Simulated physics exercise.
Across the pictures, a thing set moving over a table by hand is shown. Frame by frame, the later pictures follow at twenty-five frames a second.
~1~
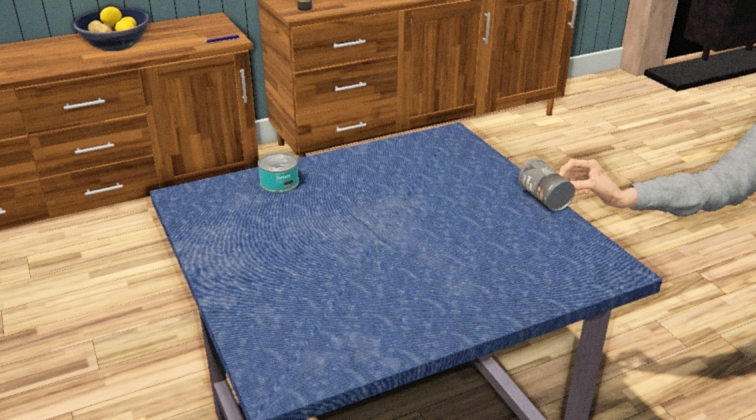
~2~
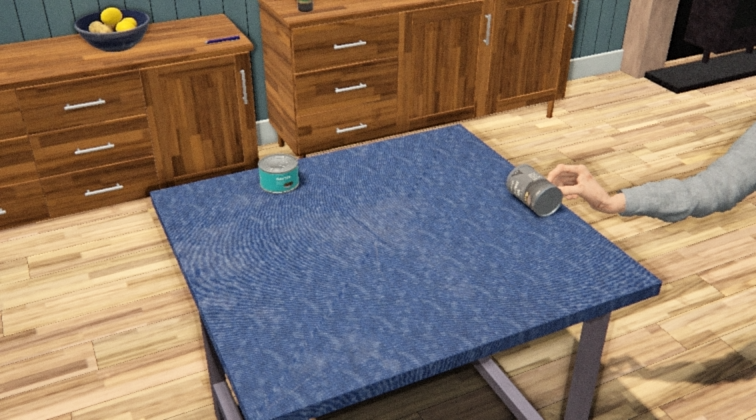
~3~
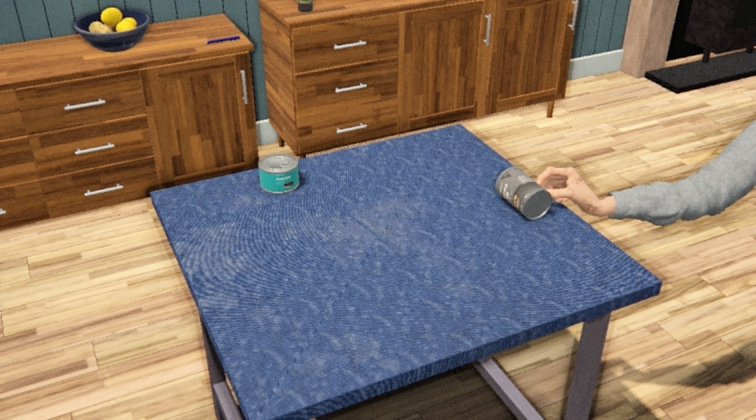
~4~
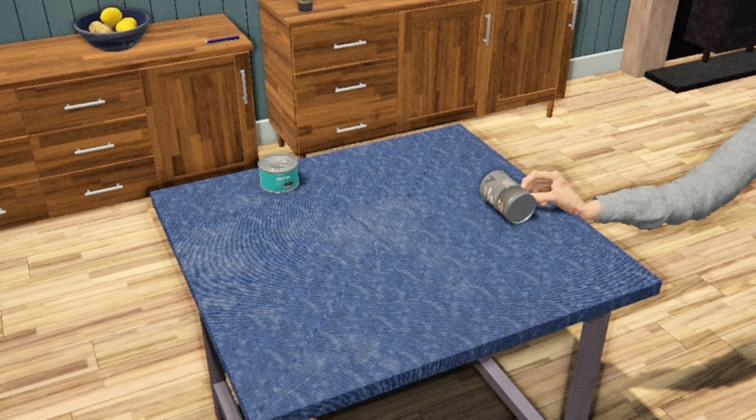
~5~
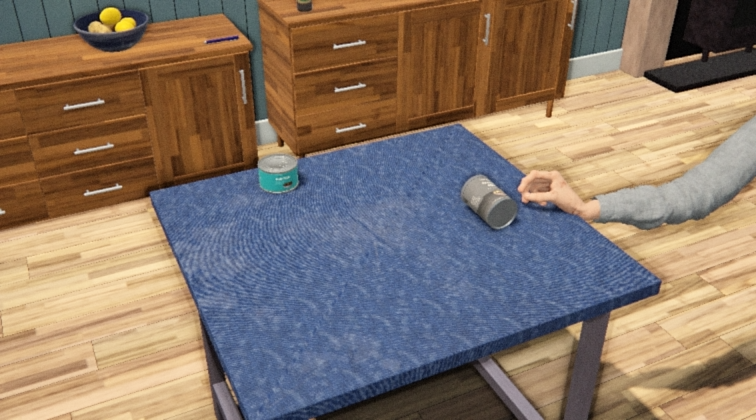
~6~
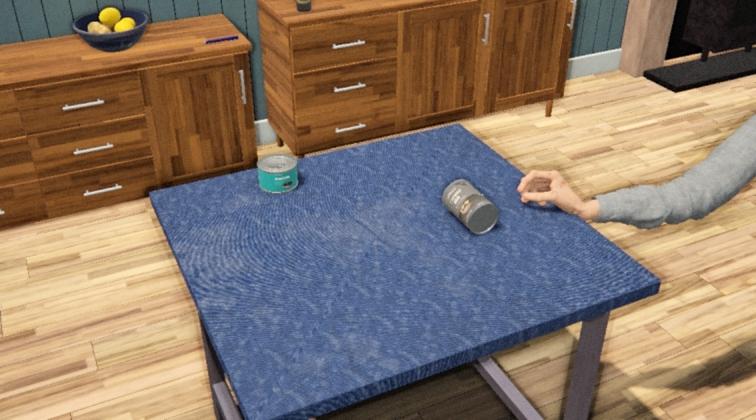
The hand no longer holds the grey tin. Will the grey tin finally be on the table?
No, it ends off the table.
Then, 0.30 s past the last view, grey tin displaced well along near (327, 246).
Then, 0.70 s past the last view, grey tin now off the table.
Then, 1.10 s past the last view, things are still on the move.
Finally, off the table, grey tin.
